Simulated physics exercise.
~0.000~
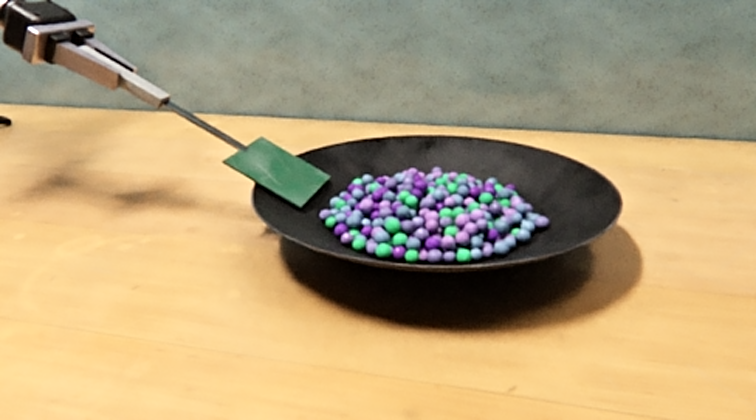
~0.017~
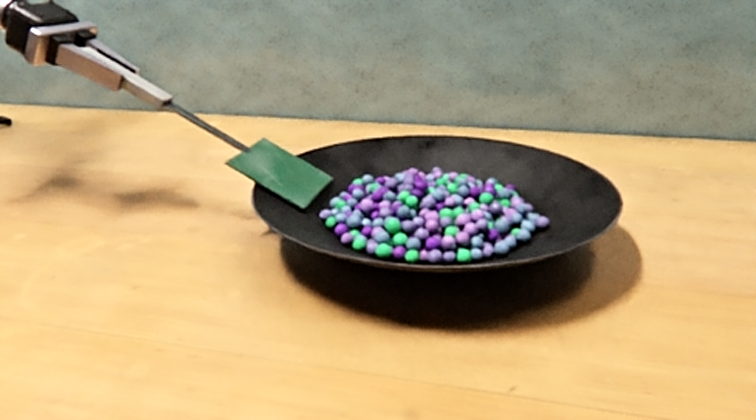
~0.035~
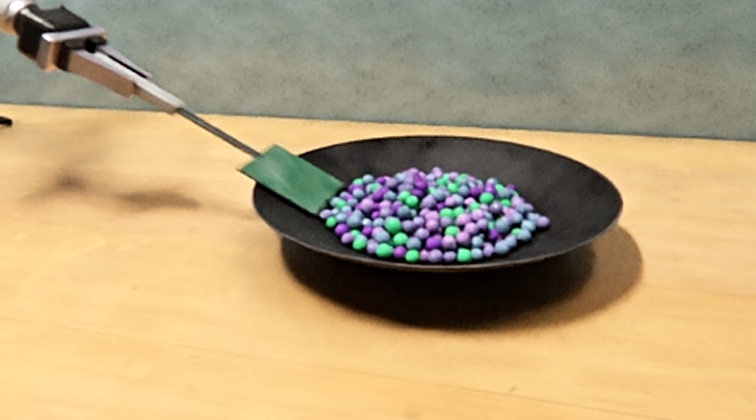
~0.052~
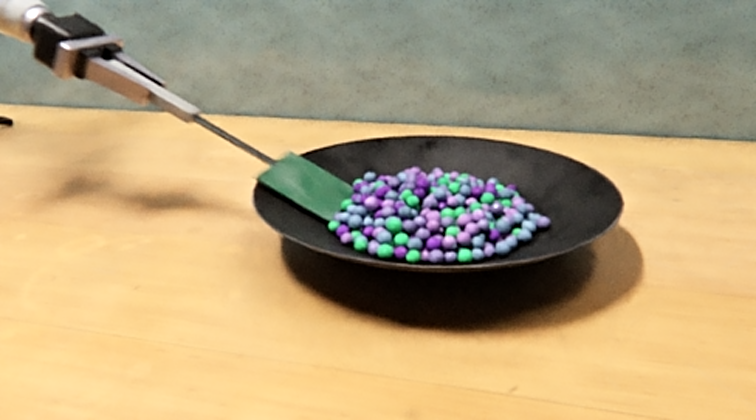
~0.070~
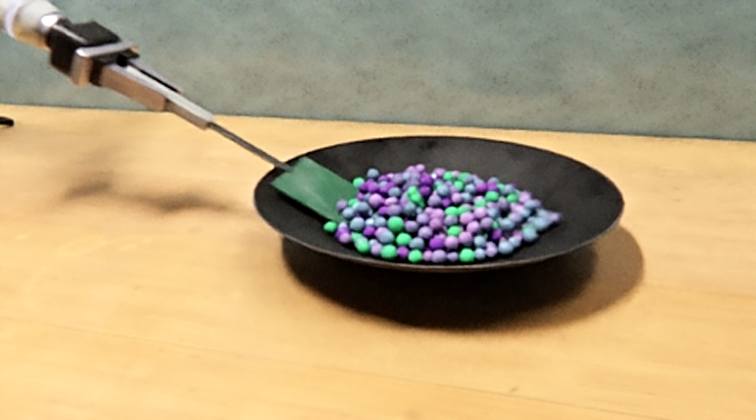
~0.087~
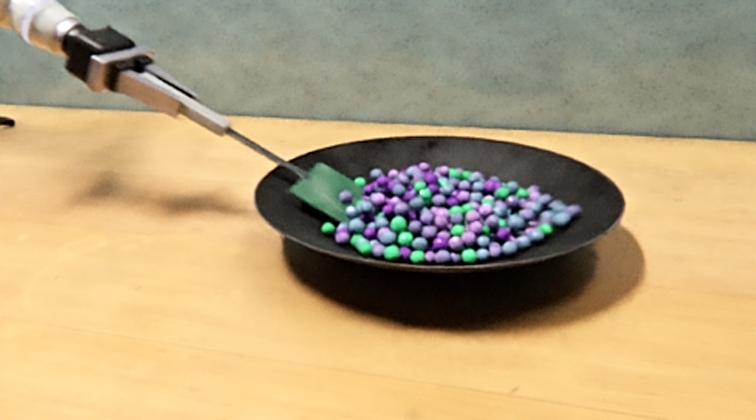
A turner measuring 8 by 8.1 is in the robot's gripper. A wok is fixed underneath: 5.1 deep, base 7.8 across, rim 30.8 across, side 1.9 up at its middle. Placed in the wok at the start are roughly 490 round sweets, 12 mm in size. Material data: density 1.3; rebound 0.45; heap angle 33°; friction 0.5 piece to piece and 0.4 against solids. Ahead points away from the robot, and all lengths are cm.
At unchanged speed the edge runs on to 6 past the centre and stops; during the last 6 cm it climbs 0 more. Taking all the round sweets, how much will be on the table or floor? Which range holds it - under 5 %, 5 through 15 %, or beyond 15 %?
The range 5 through 15 % holds it.
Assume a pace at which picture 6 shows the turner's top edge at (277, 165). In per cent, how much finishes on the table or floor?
Share: Roughly 5 %.
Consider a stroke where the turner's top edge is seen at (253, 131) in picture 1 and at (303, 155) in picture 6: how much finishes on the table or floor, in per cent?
Roughly 10 percent ends up there.
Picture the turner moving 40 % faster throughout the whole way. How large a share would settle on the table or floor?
In that case, close to 20 per cent.
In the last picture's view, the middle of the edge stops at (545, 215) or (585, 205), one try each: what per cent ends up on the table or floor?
Respectively some 30 and 45 percent end on the table or floor.
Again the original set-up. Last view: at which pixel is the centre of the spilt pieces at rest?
About (688, 247).
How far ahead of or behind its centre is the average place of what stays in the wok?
5.5 cm ahead.
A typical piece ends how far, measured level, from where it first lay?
I'd guess close to 7 centimetres.
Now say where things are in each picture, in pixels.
In the first frame, turner top edge at (243, 148), sloping 28°; upper third of the load around (431, 201), from x 325 to 540, top at y 175; 492 in the wok.
In the second frame, turner top edge at (245, 150), sloping 28°; upper third of the load around (432, 201), from x 325 to 540, top at y 175.
In the third frame, turner top edge at (257, 156), sloping 28°; upper third of the load around (432, 201), from x 325 to 545, top at y 175.
In the fourth frame, turner top edge at (273, 163), sloping 28°; upper third of the load around (430, 200), from x 335 to 545, top at y 175.
In the fifth frame, turner top edge at (289, 170), sloping 28°; upper third of the load around (434, 199), from x 330 to 555, top at y 170.
In the sixth frame, turner top edge at (305, 176), sloping 28°; upper third of the load around (442, 198), from x 330 to 570, top at y 170; 492 in the wok.
After 0.13 s, sloping 28°, highest piece 6 above the table; 492 in the wok.
After 0.17 s, sloping 28°, highest piece 6 above the table; 492 in the wok.
After 0.39 s, sloping 28°, highest piece 7 above the table; 450 in the wok, 35 on the table or floor, 7 on the blade or in flight.
After 1.44 s, sloping 28°, highest piece 7 above the table; 449 in the wok, 43 on the table or floor.
At rest, 449 in the wok, 43 on the table or floor. That is 9 % on the table or floor.
